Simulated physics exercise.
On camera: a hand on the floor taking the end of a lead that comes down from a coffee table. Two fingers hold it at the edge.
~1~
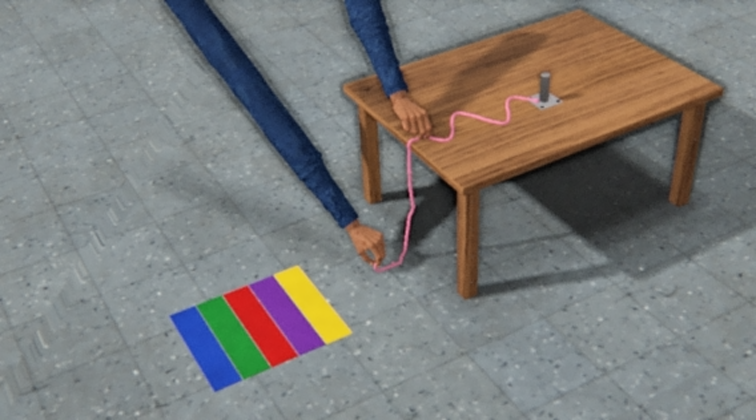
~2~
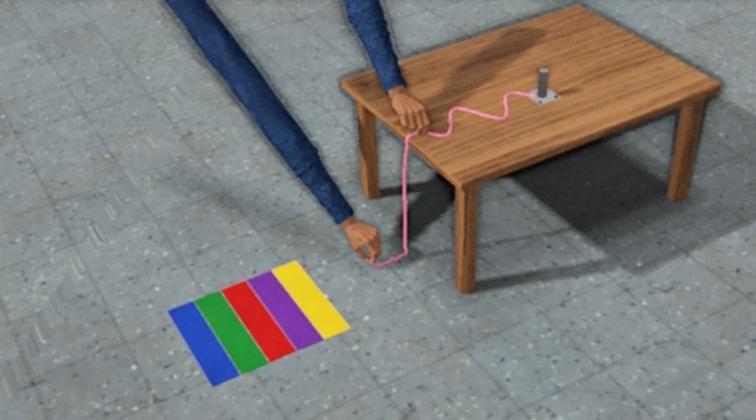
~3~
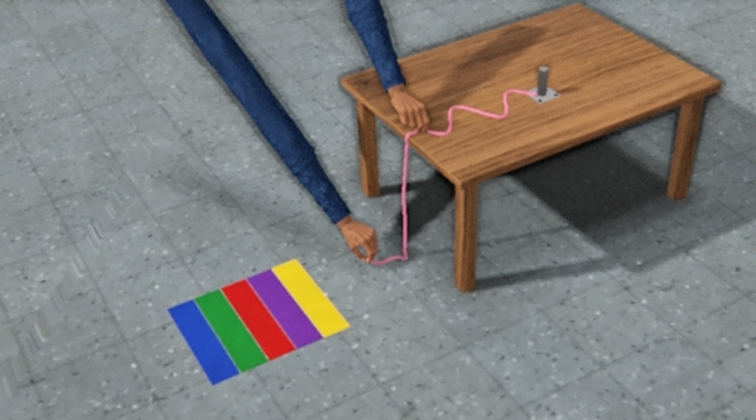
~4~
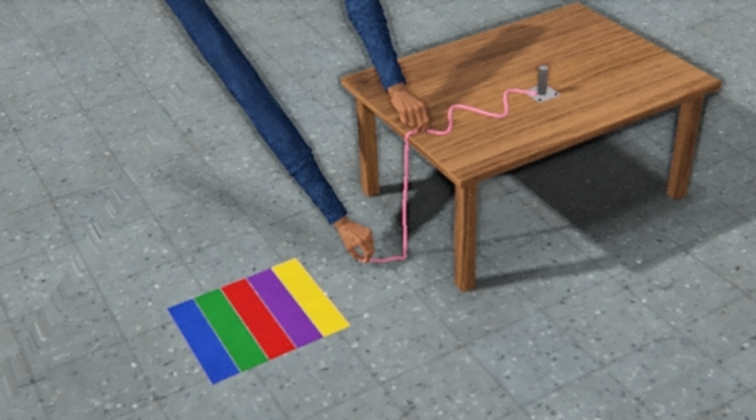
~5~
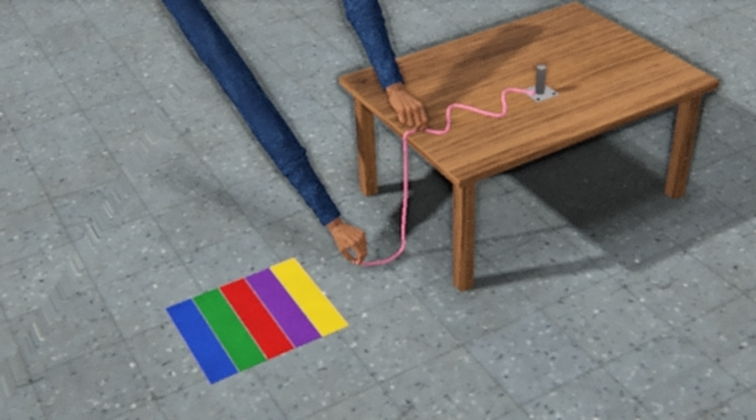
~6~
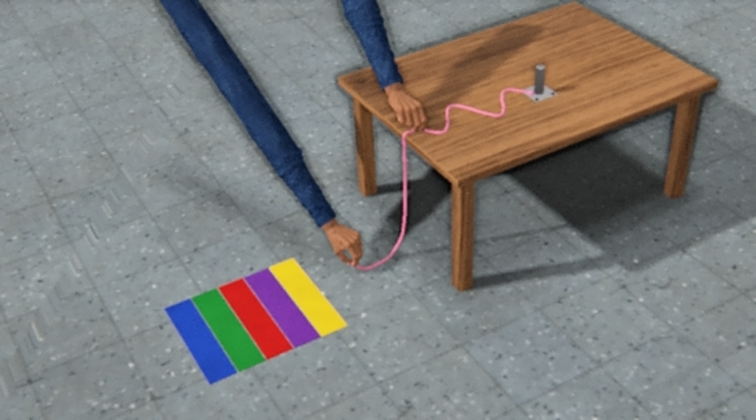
A hand near the floor draws the pink cord's end slightly left beside a wooden table.
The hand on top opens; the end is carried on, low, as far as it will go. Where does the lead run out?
The end stops over the blue strip.
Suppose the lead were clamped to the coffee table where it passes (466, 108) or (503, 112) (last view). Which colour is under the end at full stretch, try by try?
Taking them in turn: Red; green.
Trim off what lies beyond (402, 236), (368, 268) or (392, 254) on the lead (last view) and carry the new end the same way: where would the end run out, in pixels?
About (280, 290), (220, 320) and (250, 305).
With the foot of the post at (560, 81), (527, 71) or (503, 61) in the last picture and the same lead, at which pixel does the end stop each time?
Near (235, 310), (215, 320) and (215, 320).
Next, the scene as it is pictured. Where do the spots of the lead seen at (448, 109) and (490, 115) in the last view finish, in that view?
The first at (416, 136), the second at (459, 121).
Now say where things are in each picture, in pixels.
The first picture shows end (375, 264); yellow (330, 325); purple (303, 337); red (276, 348); green (248, 360); blue (220, 372).
The second picture shows end (371, 260); lead through (509, 94) (486, 116) (451, 124) (408, 140) (405, 196) (406, 251).
The third picture shows end (367, 260).
The fourth picture shows end (364, 260); lead through (509, 91) (486, 113) (451, 122) (407, 138) (405, 193) (405, 247).
The fifth picture shows end (357, 262).
The sixth picture shows end (352, 264); lead through (506, 91) (483, 113) (448, 121) (405, 137) (406, 192) (397, 247).
Soon after, end near (253, 304); over red.
After that, end near (217, 318); over green.
At the stop, end near (196, 327); over blue. It gets as far as the blue strip.
